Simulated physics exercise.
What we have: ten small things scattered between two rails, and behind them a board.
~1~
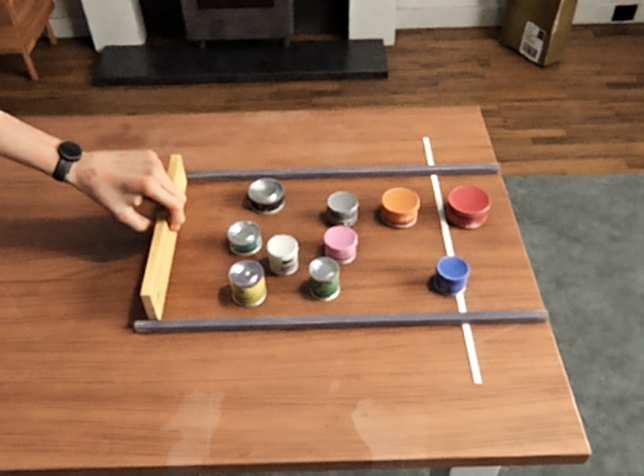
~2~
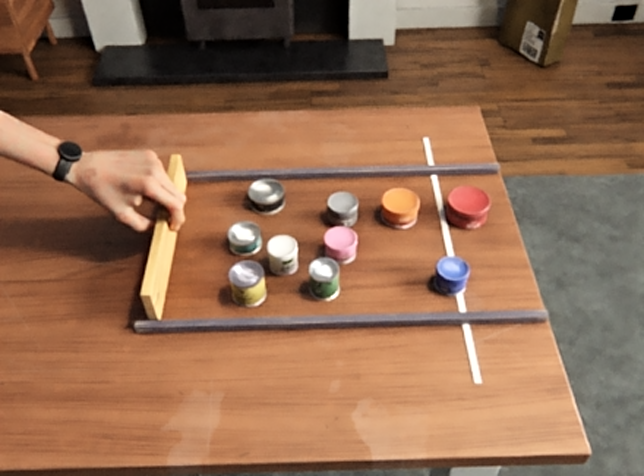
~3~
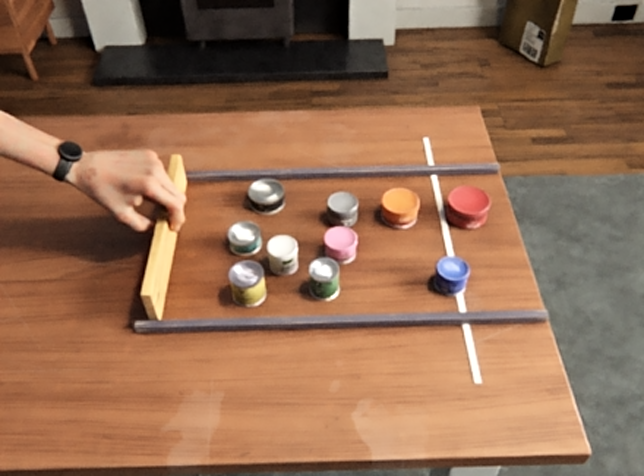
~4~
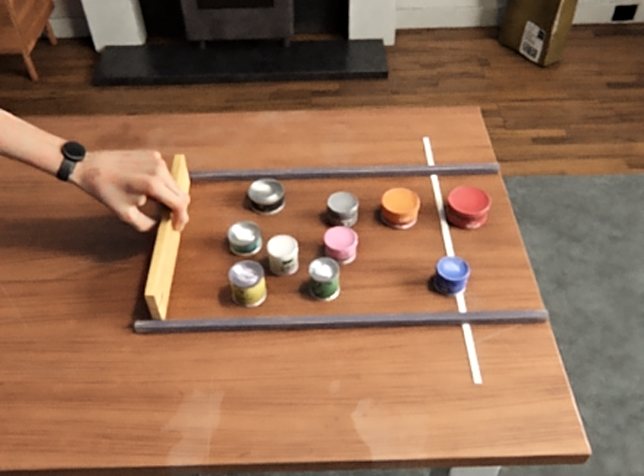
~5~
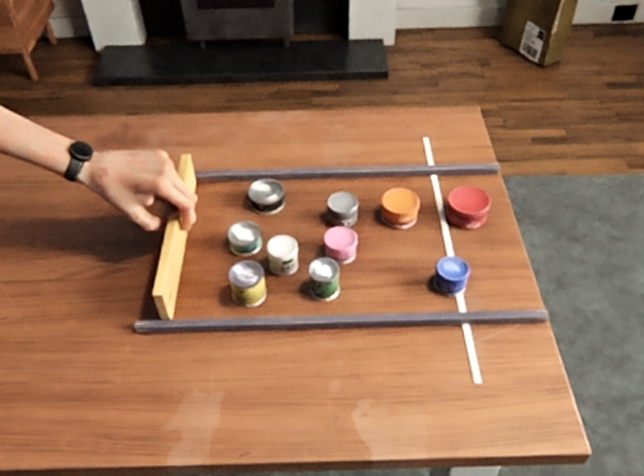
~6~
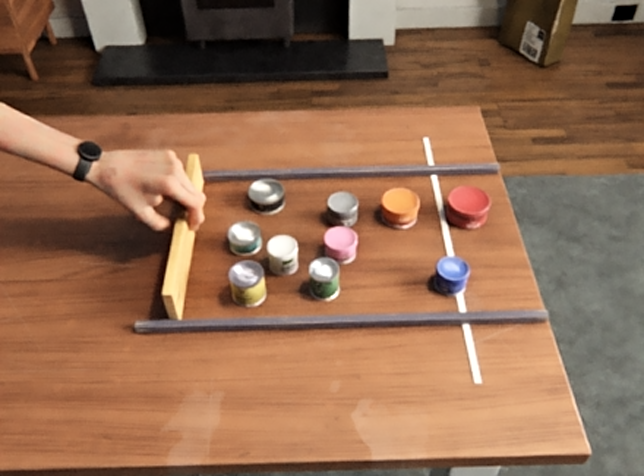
At the start, a hand holds a wooden board upright at the left end of two rails, with small pots and tins scattered between them and a pale strip of tape toward the right. The hand stays still briefly, then slides the board slightly right, while the pots and tins remain in place.
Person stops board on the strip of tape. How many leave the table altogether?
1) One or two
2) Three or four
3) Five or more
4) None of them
1.
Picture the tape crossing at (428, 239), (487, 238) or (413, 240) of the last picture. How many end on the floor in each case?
The counts would be 0, 4 and 0.
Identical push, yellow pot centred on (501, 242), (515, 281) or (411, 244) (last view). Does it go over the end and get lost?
In order, it holds its place; holds its place; holds its place.
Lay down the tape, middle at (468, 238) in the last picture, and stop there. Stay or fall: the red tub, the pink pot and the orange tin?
Red tub goes off, pink pot stays put, orange tin stays put.
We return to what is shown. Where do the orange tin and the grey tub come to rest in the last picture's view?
The first comes to rest at (488, 202), and the second at (458, 208).
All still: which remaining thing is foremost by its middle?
Blue pot.
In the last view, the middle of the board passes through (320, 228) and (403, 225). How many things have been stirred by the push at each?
By the first moment it's 7, by the second it's 10.
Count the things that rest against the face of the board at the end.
At rest, 5 are in contact.
A little later, none off yet; red tub at rest near (468, 207); blue pot at rest near (451, 276); orange tin at rest near (400, 208).
When it is over, the number that fall off is one or two; down, red tub.
